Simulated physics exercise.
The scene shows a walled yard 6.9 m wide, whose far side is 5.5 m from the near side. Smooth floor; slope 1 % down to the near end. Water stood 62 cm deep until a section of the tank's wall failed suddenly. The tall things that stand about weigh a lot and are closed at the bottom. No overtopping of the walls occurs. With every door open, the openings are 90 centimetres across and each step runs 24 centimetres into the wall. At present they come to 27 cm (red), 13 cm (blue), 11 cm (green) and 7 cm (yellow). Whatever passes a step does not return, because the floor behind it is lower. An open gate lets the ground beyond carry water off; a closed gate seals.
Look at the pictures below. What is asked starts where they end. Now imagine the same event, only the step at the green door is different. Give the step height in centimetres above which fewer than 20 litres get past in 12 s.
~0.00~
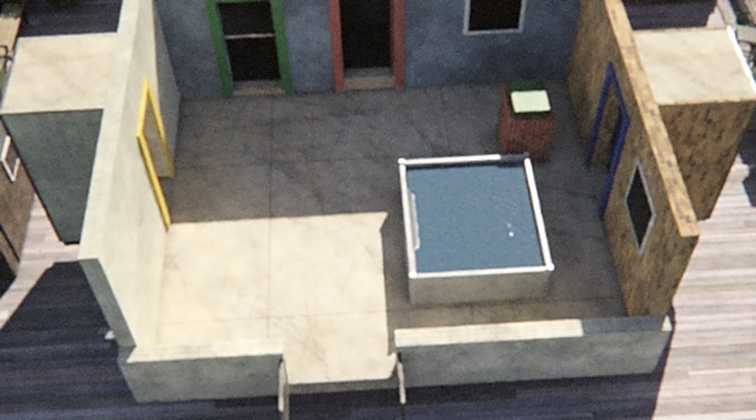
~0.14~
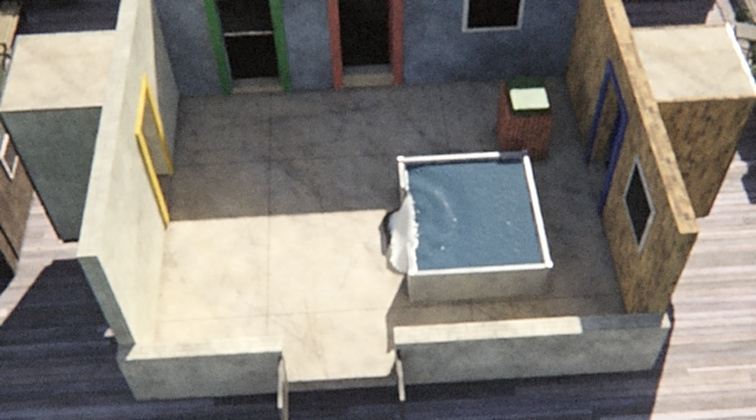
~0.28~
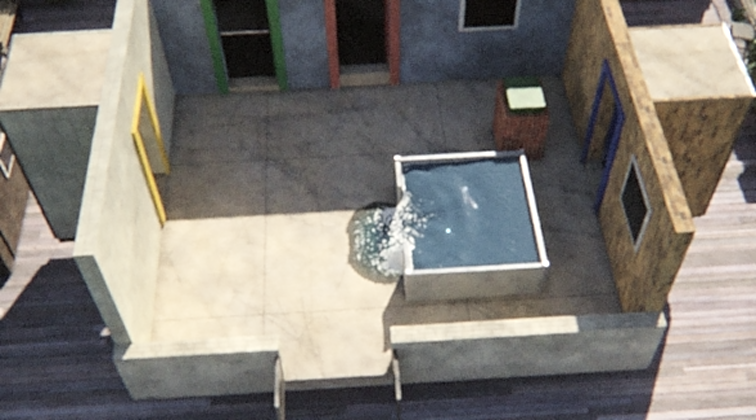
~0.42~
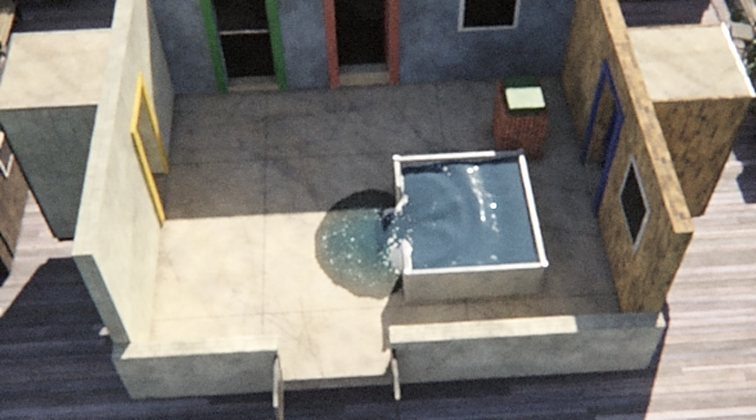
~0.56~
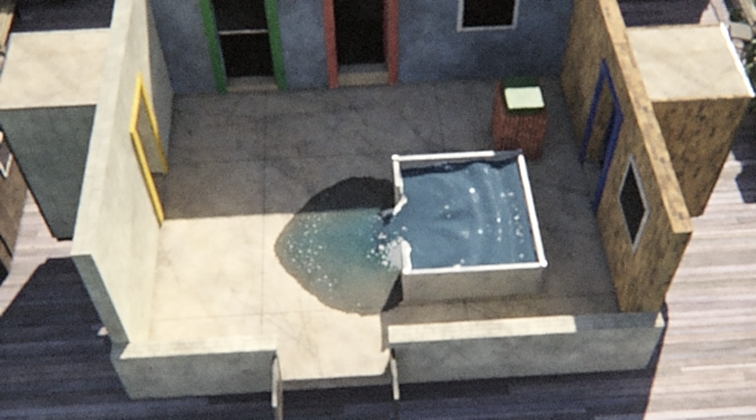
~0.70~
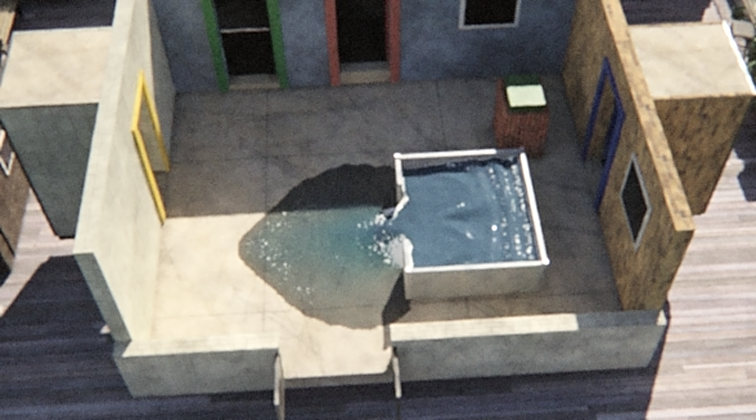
6 cm.
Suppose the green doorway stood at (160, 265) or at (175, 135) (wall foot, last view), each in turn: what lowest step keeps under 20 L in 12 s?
Roughly 17 cm, then roughly 9.5 cm.
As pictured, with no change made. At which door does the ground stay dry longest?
Door: Blue.
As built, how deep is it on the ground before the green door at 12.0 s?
Some 4.5 centimetres.
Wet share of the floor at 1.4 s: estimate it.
Roughly 35 percent of the floor.
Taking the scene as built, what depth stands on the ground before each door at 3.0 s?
At the red door the depth is 0 cm, at blue 0 cm, at green 4 cm and at yellow 17 cm.
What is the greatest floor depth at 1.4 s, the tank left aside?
About 33 cm at most.
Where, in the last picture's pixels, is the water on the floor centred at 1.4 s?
Centre estimate: (413, 238) px, approximately.
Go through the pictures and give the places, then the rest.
The first frame shows still water, 62 cm deep, in the tank at (472, 216); the green door at (252, 52) is dry.
In the second frame, water pours out at (408, 234) and has run 0.2 m, to (394, 268); about 6 cm deep outside, 62 cm at the back.
In the third frame, water pours out at (404, 234) and has run 0.8 m, to (355, 262); about 10 cm deep outside, 62 cm at the back.
In the fourth frame, the front is at (322, 261), 1.3 m from the gap at (403, 234); 1.8 m2 of floor is wet, 62 cm left at the back.
In the fifth frame, the gap is at (402, 233), the front 1.9 m out at (282, 256); the back of the tank holds 57 cm.
In the sixth frame, the front is at (245, 253), 2.5 m from the gap at (404, 231); 4.5 m2 of floor is wet, 52 cm left at the back; the green door at (247, 46), 4.2 m from the gap, is still 2.5 m from the nearest water.
After 1.4 s water covers 35 % of the floor, deepest (33 cm) near (393, 242); it has not reached the green door.
After 3.0 s water covers 45 % of the floor, deepest (26 cm) near (150, 348); 4 cm at the green door, 0 litres in over its 11 cm step.
After 12.0 s water covers 95 % of the floor, deepest (10 cm) near (148, 370); 5 cm at the green door, 0 litres in over its 11 cm step.
At the green door as built, the water arrived by 2.7 s and peaked near 10 cm at 6.8 s.
With a step of 5 cm, 36 litres would have come in within the 12 s; with 7 cm, 12 litres. So under 20 litres takes about 6 cm.
